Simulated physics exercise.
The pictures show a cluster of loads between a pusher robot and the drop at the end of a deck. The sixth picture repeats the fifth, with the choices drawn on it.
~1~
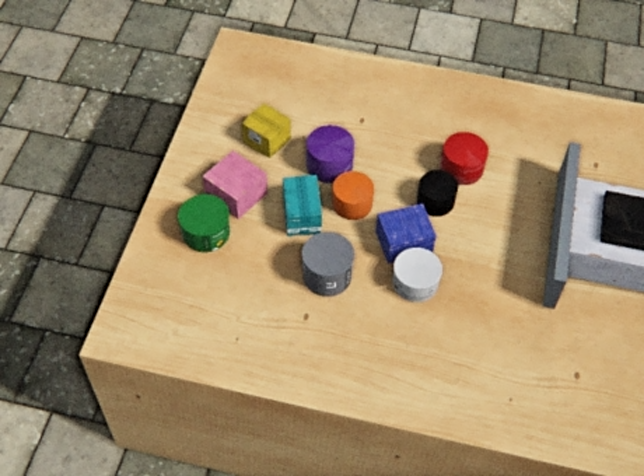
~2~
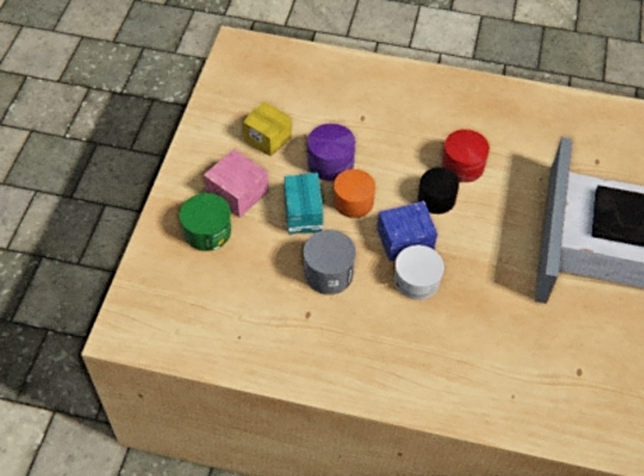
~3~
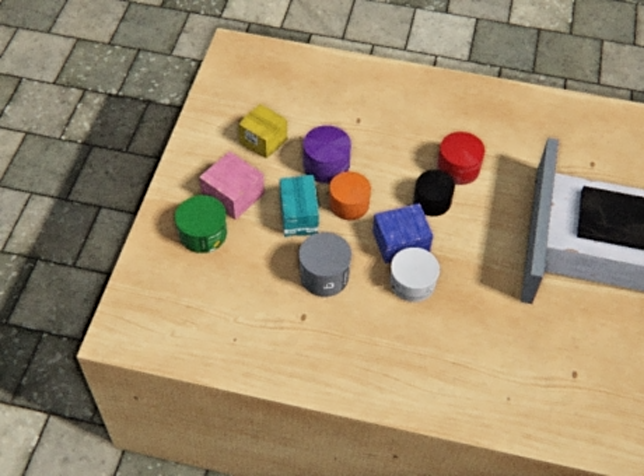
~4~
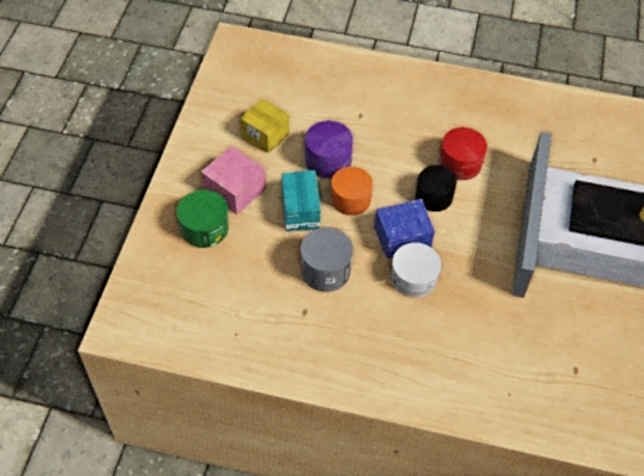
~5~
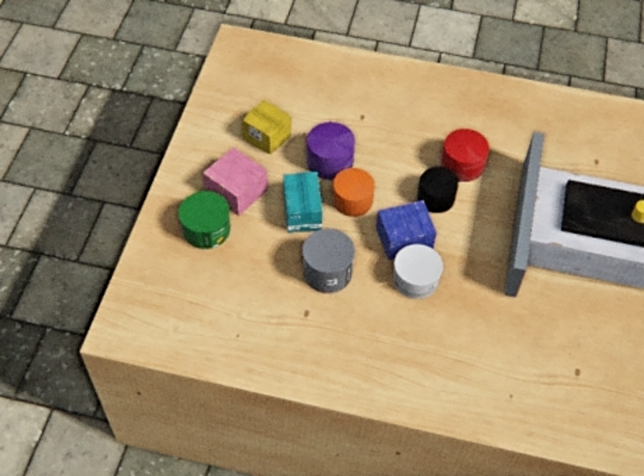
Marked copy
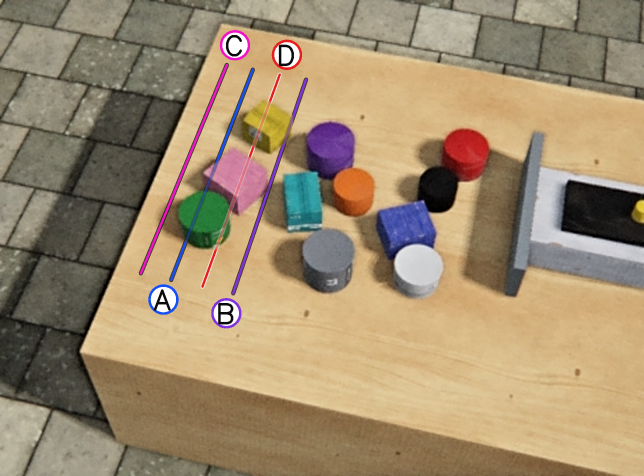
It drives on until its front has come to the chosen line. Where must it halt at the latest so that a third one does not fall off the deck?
No third one falls up to D.
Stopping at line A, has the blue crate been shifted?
Yes.
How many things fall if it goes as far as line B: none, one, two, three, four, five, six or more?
The count is none.
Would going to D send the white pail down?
No.
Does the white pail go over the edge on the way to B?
By then, no.
On the copy, A at (215, 166); B at (273, 178); C at (187, 161); D at (244, 172).
On D. First, robot (496, 190); red canister (407, 144); white pail (378, 267).
Then, robot (392, 170); yellow parcel (234, 119); green pail (196, 220).
Finally, robot (313, 154); pink crate over the edge; yellow parcel over the edge; two fallen.
By contrast, A drops three; B is within the limit but short; C drops four.
